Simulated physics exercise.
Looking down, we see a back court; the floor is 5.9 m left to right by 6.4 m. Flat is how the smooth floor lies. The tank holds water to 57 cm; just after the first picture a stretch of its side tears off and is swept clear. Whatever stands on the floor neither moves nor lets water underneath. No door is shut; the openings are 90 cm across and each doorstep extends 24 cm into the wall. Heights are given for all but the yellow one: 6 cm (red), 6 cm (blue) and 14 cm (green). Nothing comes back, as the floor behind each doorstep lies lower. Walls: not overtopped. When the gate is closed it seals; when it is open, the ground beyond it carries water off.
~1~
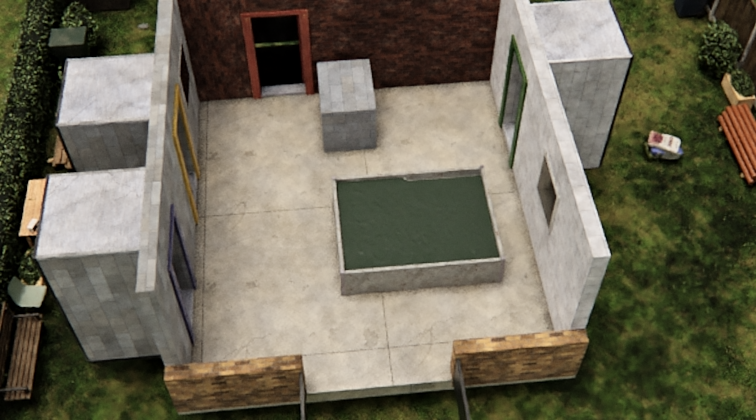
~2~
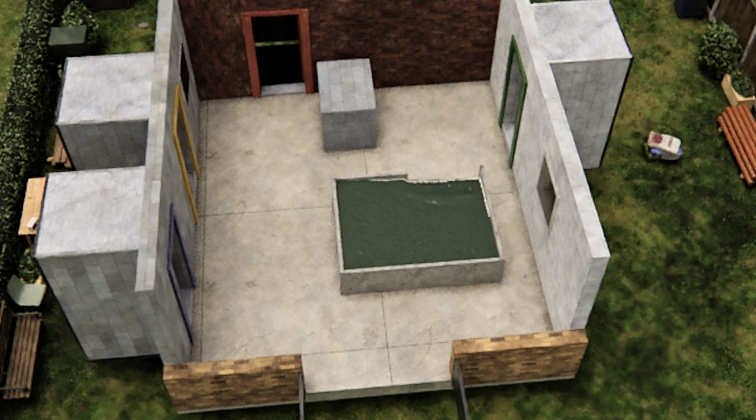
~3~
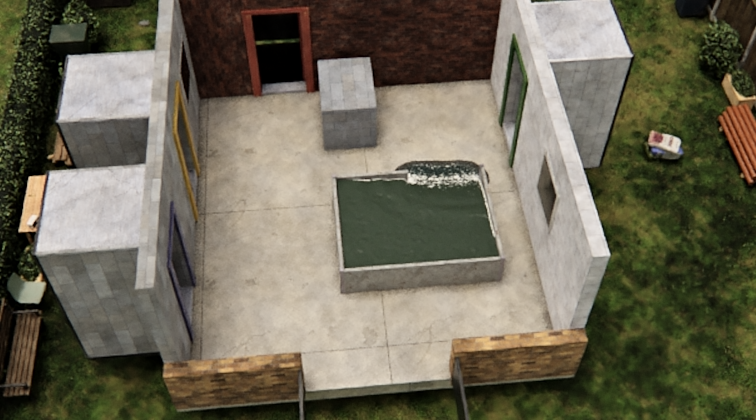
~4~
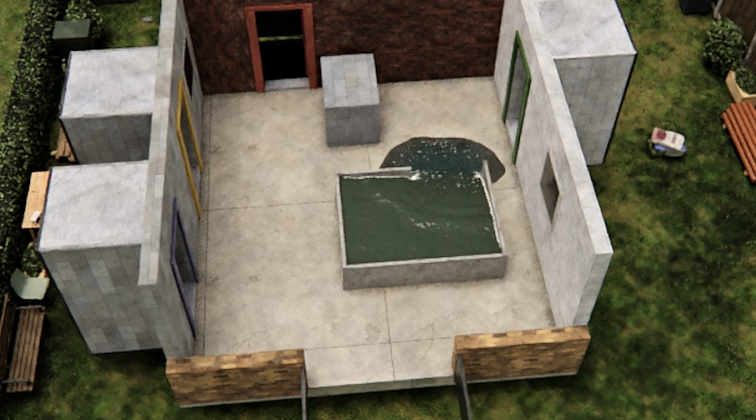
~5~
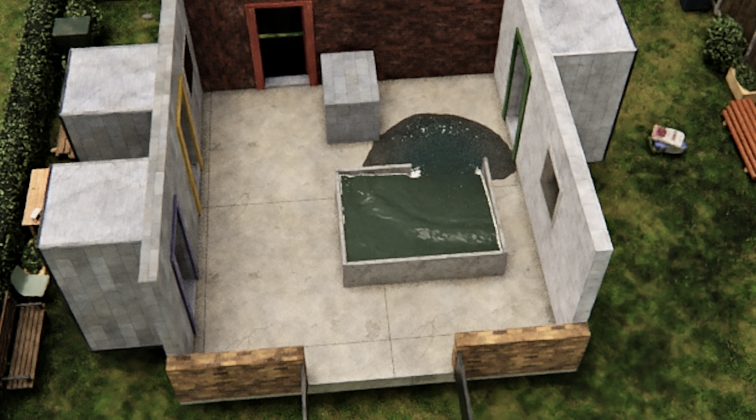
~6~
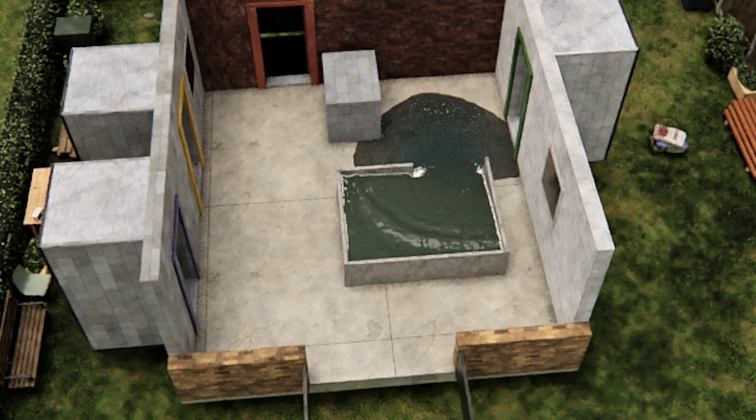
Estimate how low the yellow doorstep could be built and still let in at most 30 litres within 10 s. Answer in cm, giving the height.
I would say 7 cm or so.
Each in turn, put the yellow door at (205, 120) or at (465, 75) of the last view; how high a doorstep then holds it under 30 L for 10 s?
9.0 and 30 cm.
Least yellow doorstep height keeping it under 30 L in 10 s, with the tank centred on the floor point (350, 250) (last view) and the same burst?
A minimum of about 8.0 cm.
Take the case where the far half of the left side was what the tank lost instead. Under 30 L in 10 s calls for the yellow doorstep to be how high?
You'd want it roughly 20 centimetres tall.
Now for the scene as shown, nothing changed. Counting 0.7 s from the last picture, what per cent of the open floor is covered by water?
About 20 per cent.
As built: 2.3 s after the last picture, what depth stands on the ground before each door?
Lab note, depth in cm: Red 7; blue 0; green 20; yellow 0.
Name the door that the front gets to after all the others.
Last in order comes the blue door.
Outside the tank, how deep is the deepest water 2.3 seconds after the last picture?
34 cm.
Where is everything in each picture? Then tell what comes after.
In the first frame, the tank at (415, 220) is whole and still, 57 cm deep; the yellow door at (187, 162) is dry.
In the second frame, the front is at a hidden place, 0.3 m from the gap on the far side; 0.3 m2 of floor is wet, 57 cm left at the back.
In the third frame, water pours out on the far side and has run 0.7 m, to (407, 167); about 10 cm deep outside, 57 cm at the back.
In the fourth frame, the front is at (413, 142), 1.2 m from the gap on the far side; 2.1 m2 of floor is wet, 57 cm left at the back.
In the fifth frame, the gap is on the far side, the front 1.8 m out at (416, 118); the back of the tank holds 57 cm.
In the sixth frame, the front is at (420, 97), 2.3 m from the gap on the far side; 4.9 m2 of floor is wet, 53 cm left at the back; 3.2 m in a straight line remain to the yellow door at (192, 152).
Then, 0.7 s after the last picture water covers 20 % of the floor, deepest (35 cm) near (466, 181); it has not reached the yellow door.
Then, 2.3 s after the last picture water covers 30 % of the floor, deepest (34 cm) near (379, 109); it has not reached the yellow door.
Then, 9.3 s after the last picture water covers 95 % of the floor, deepest (13 cm) near (378, 102); 11 cm at the yellow door, 0 litres in over its 21 cm doorstep.
At the yellow door as built, the water peaked near 13 cm, 6.1 s after the last picture.
Run again over the same 10 s with other heights there, 42 litres in over 6 cm, 15 litres over 8.5 cm. The limit of 30 litres is kept from about 7 cm up.
